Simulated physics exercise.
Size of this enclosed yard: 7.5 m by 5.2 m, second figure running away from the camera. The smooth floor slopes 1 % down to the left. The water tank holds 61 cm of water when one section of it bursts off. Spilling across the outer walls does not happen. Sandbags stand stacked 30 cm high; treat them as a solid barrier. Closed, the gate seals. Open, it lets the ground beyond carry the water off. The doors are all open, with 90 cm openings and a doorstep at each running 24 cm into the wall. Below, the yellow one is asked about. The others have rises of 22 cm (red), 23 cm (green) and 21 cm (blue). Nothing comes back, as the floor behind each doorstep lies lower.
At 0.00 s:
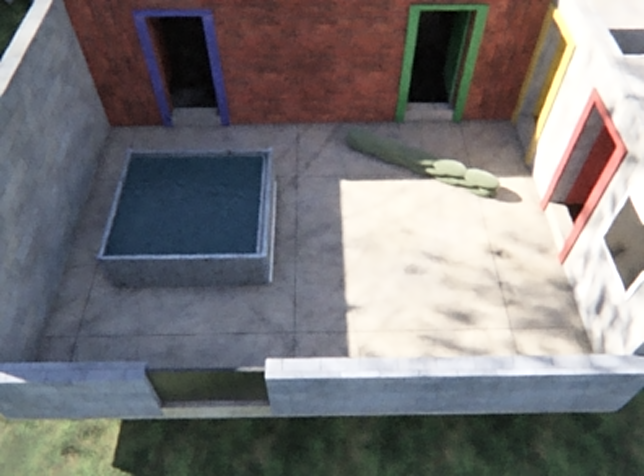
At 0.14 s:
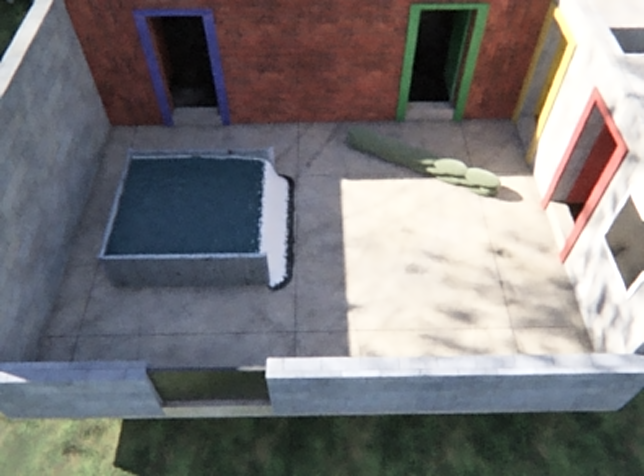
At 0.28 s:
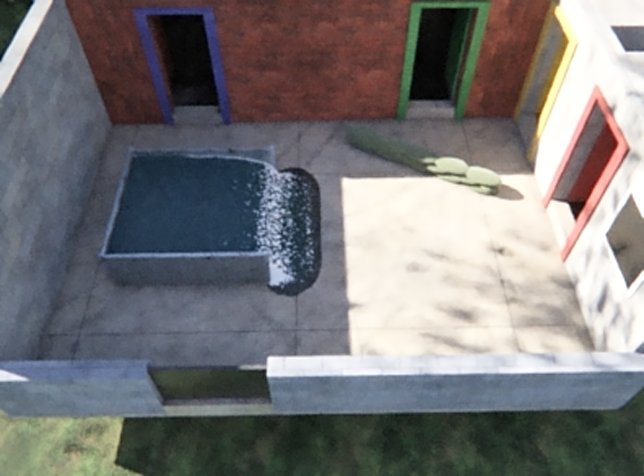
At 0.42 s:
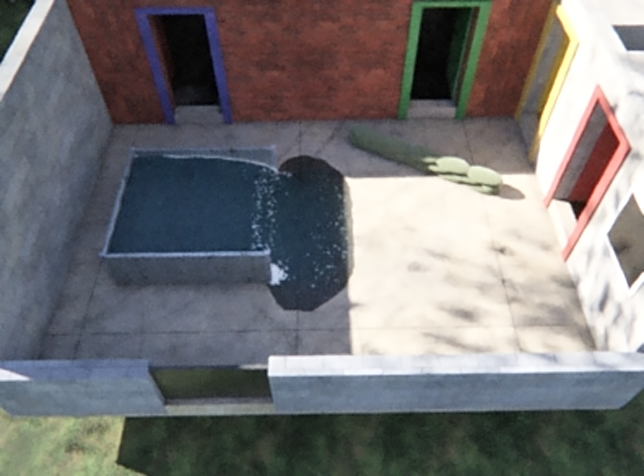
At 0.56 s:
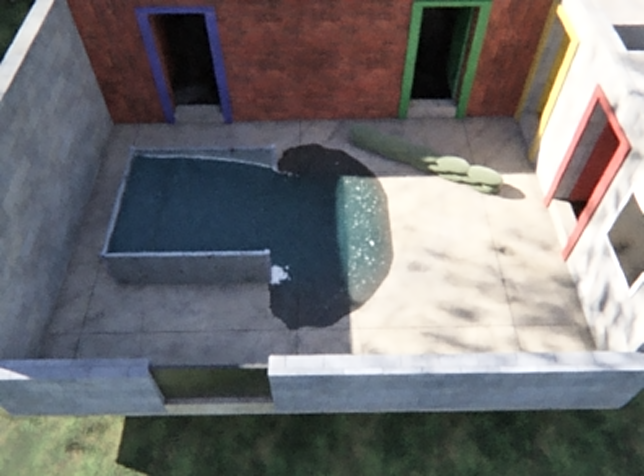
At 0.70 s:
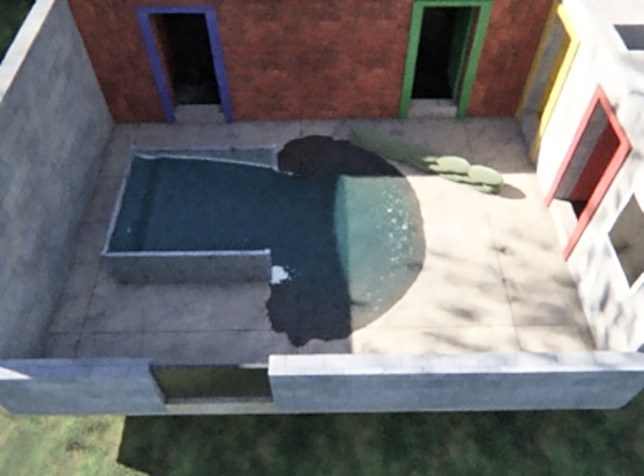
To begin with, a square tank of still water stands in a walled yard with blue, green, yellow and red doorframes. Its right side gives way and water pours out in a foaming sheet, then fans across the pale floor, spreading rightward past the shadow's edge into the sunlit part.
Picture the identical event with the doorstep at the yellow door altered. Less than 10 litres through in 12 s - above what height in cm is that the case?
Above about 7.5 cm.
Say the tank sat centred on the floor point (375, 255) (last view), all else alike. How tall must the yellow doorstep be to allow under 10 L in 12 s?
That setup calls for roughly 14.0 cm.
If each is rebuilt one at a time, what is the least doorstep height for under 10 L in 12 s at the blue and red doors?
You'd want some 9.0 cm at blue and some 29 cm at red.
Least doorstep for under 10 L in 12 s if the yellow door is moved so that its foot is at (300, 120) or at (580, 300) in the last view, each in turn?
Around 9.0 and 23 cm respectively.
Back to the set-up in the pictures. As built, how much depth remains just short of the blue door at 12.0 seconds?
It works out to about 13.5 centimetres deep.
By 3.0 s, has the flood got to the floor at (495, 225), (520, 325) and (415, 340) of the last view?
One by one: Drenched, drenched, drenched.
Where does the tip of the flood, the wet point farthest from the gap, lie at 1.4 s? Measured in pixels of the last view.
Around pixel (558, 255).
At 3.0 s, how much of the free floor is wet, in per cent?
Roughly 55 percent of the floor is wet.
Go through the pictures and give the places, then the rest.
The water tank at (193, 203) is whole and still, 61 cm deep; the yellow door at (538, 96) is dry, in the first picture.
The gap is at (269, 220), the front 0.3 m out at (285, 279); the back of the water tank holds 61 cm, in the second picture.
The gap is at (270, 219), the front 0.7 m out at (314, 271); the back of the water tank holds 61 cm, in the third picture.
The gap is at (271, 220), the front 1.2 m out at (347, 270); the back of the water tank holds 61 cm, in the fourth picture.
Water pours out at (271, 220) and has run 1.8 m, to (387, 259); about 7 cm deep outside, 61 cm at the back, in the fifth picture.
The gap is at (272, 219), the front 2.3 m out at (421, 242); the back of the water tank holds 58 cm; the yellow door at (542, 92), 4.8 m from the gap, is still 2.5 m from the nearest water, in the sixth picture.
After 1.4 s water covers 40 % of the floor, deepest (25 cm) near (284, 251); it has not reached the yellow door.
After 3.0 s water covers 55 % of the floor, deepest (38 cm) near (595, 366); 3 cm at the yellow door, 0 litres in over its 25 cm doorstep.
After 12.0 s water covers 95 % of the floor, deepest (16 cm) near (70, 264); 5 cm at the yellow door, 0 litres in over its 25 cm doorstep.
At the yellow door as built, the water arrived by 2.3 s and peaked near 10 cm at 8.0 s.
Run again over the same 12 s with other heights there, 13 litres in over 7 cm, 7 litres over 8.5 cm. The limit of 10 litres is kept from about 7.5 cm up.
